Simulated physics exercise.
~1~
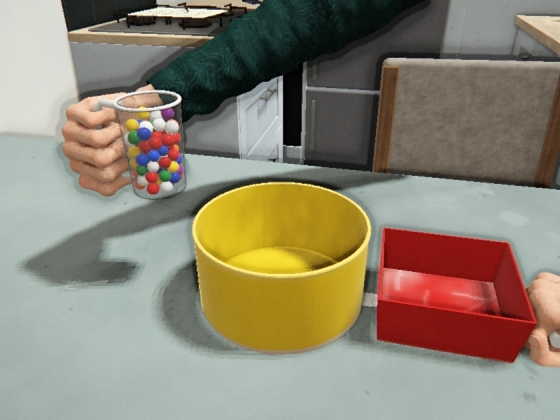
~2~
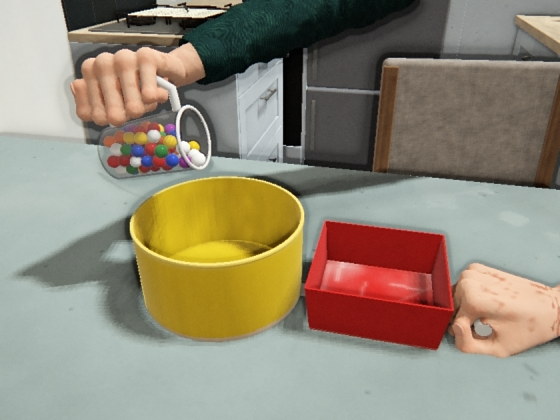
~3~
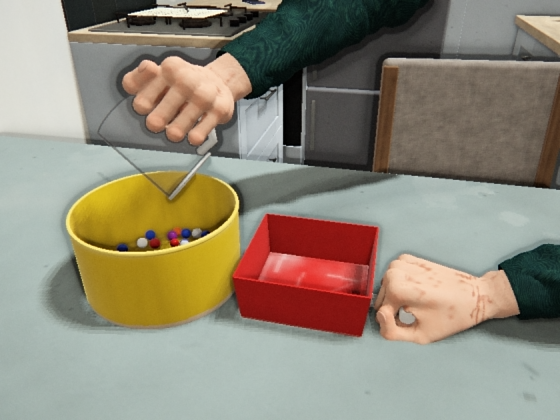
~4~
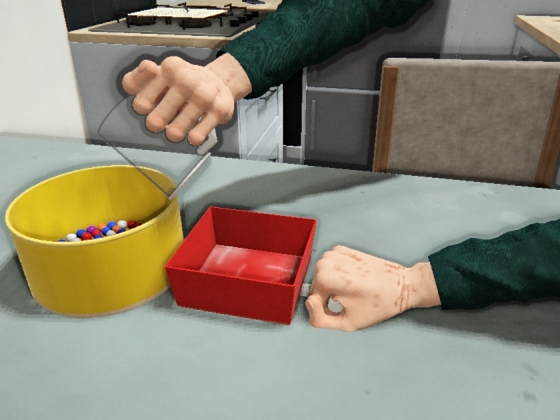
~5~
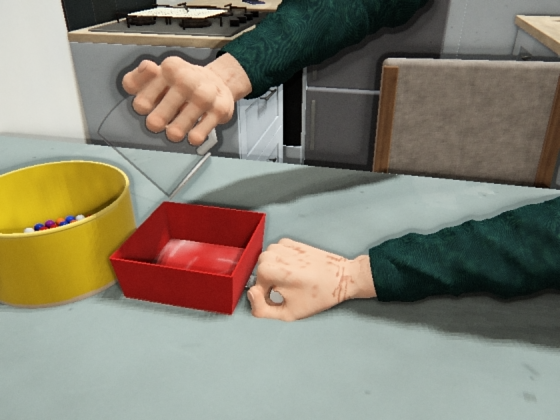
A hand tipped a clear cup of colorful marbles upside down over a yellow pot while another hand pushed the pot and a red tin leftward across the table, and the marbles ended up in the pot, leaving the tin empty.
